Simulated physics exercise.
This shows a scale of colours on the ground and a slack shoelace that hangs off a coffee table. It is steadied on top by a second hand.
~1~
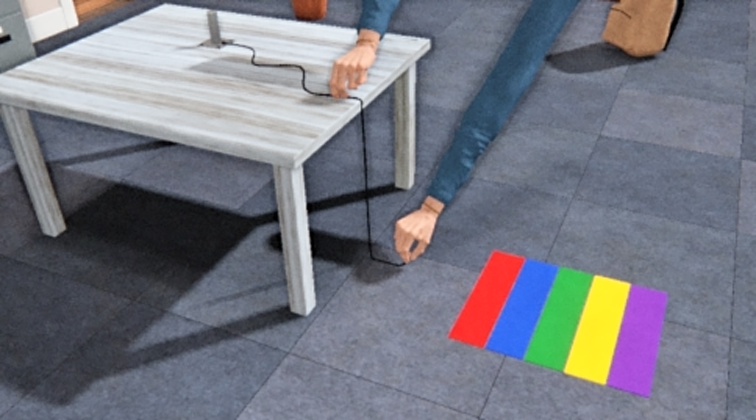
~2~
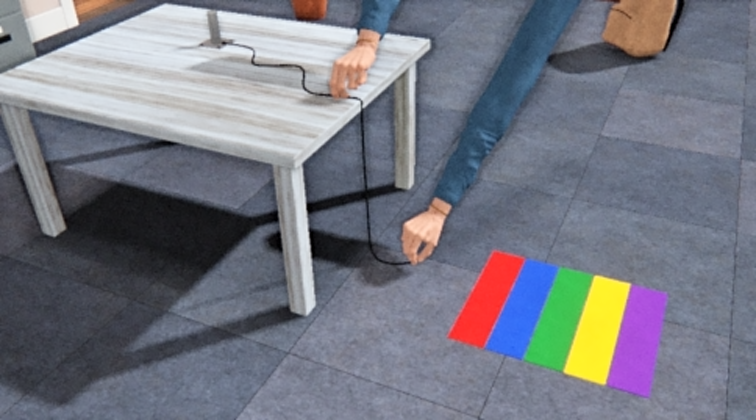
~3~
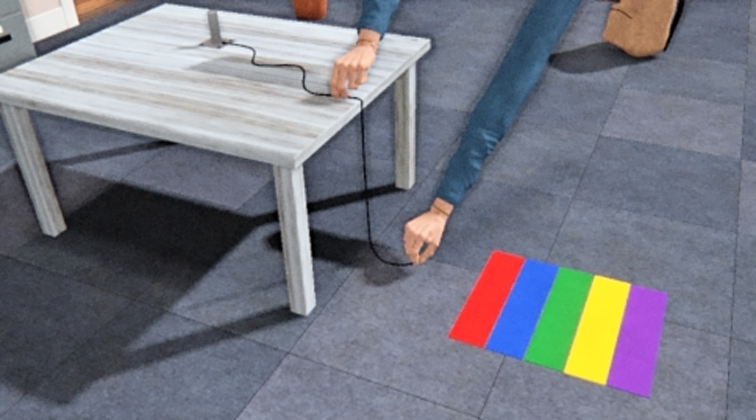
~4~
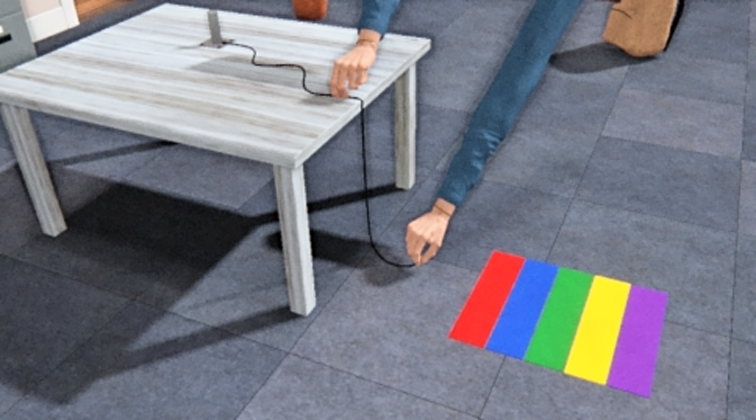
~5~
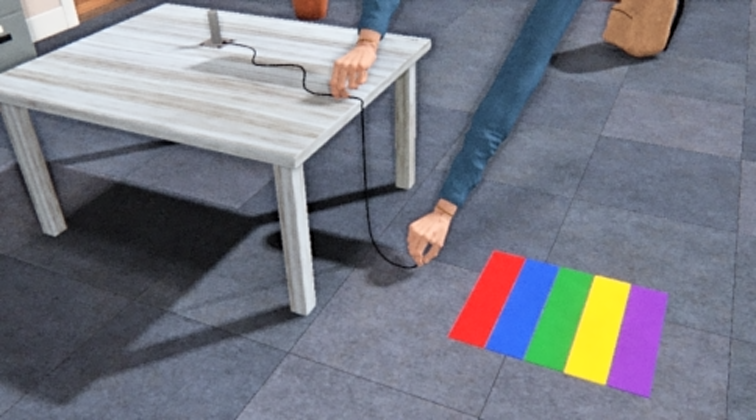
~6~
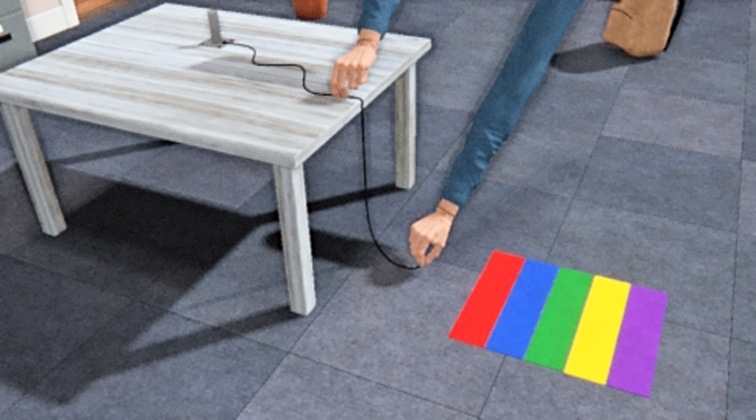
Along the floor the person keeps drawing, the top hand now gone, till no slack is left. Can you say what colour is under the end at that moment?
Yes, it is green.
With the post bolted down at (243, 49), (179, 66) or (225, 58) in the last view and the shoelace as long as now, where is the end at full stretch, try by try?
You'd find it around (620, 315), then (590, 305), and finally (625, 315).
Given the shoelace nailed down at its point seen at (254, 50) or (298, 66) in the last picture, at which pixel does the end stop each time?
Try one ends near (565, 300), try two near (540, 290).
Early on, end near (507, 284); over red.
Midway, end near (543, 293); over blue.
At the end of the slack, end near (567, 300); over green. It gets as far as the green strip.
